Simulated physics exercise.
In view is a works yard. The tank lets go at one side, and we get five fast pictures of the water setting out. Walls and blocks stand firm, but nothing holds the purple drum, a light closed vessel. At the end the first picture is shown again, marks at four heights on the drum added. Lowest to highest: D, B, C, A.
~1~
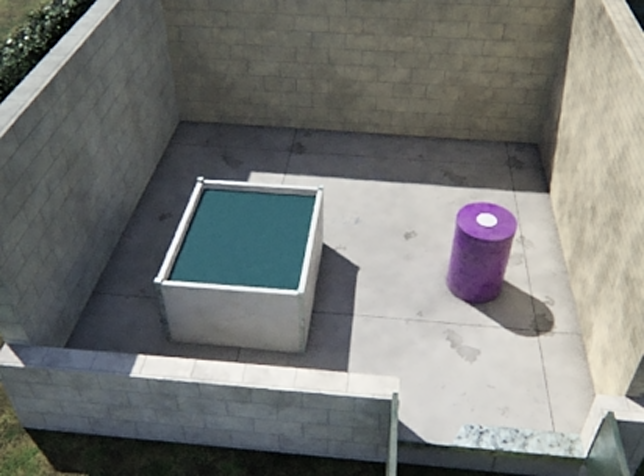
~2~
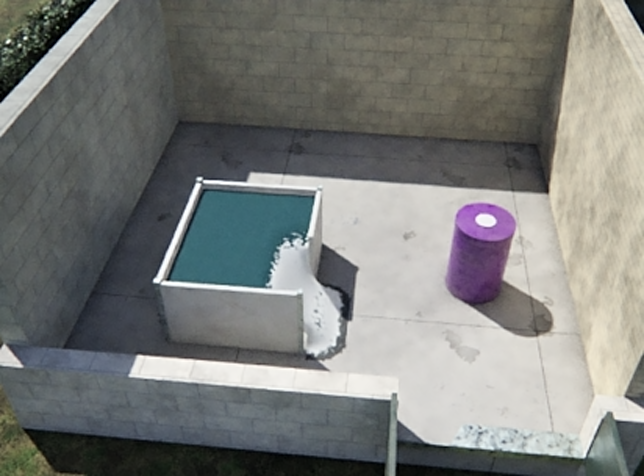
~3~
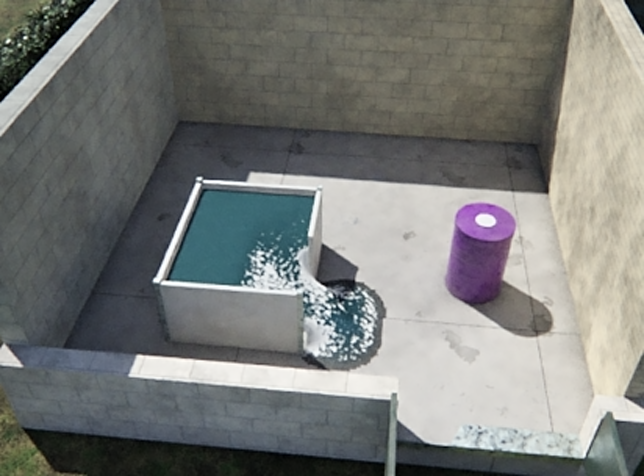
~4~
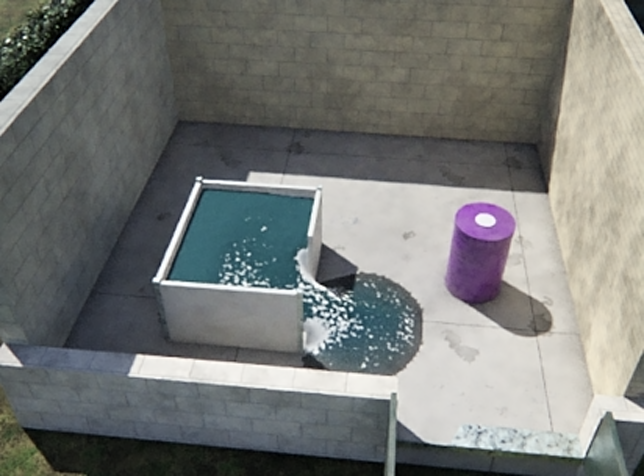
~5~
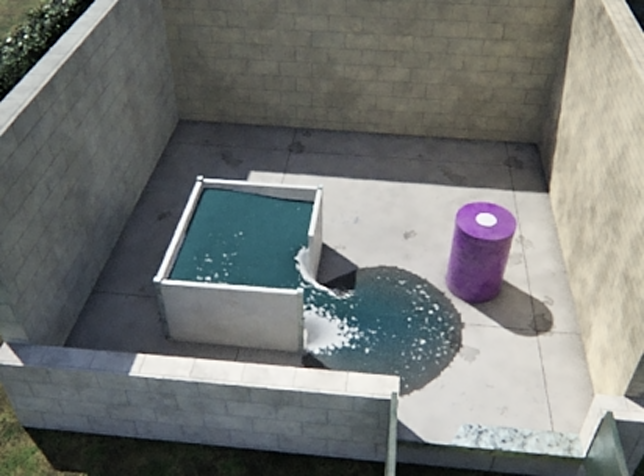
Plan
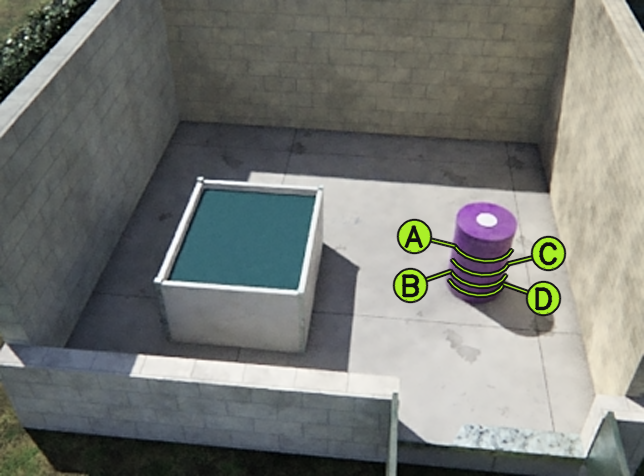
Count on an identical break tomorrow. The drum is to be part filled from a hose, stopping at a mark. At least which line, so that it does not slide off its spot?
It is B.
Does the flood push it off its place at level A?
No, not at all.
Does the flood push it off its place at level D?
Yes, that goes wrong.
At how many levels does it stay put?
Three.
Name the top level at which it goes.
D it is.
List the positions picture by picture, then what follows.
Lid of the purple drum at (486, 220); tank full, its middle at (247, 238); open gate at (496, 389), in the first picture.
In the second picture, 1 % of the ground wet, in view closest to the drum at (340, 314).
In the third picture, 3 % of the ground wet, in view closest to the drum at (367, 293).
In the fourth picture, 6 % of the ground wet, in view closest to the drum at (414, 311).
Lid of the purple drum at (485, 220); 9 % of the ground wet, in view closest to the drum at (439, 299), in the fifth picture.
On the marked copy, A at (484, 261); B at (479, 286); C at (481, 274); D at (477, 295); from the bottom up D, B, C, A.
If A is chosen, it does not move.
If B is chosen, it does not move.
If C is chosen, it does not move.
If D is chosen, it is pushed about its own width away.
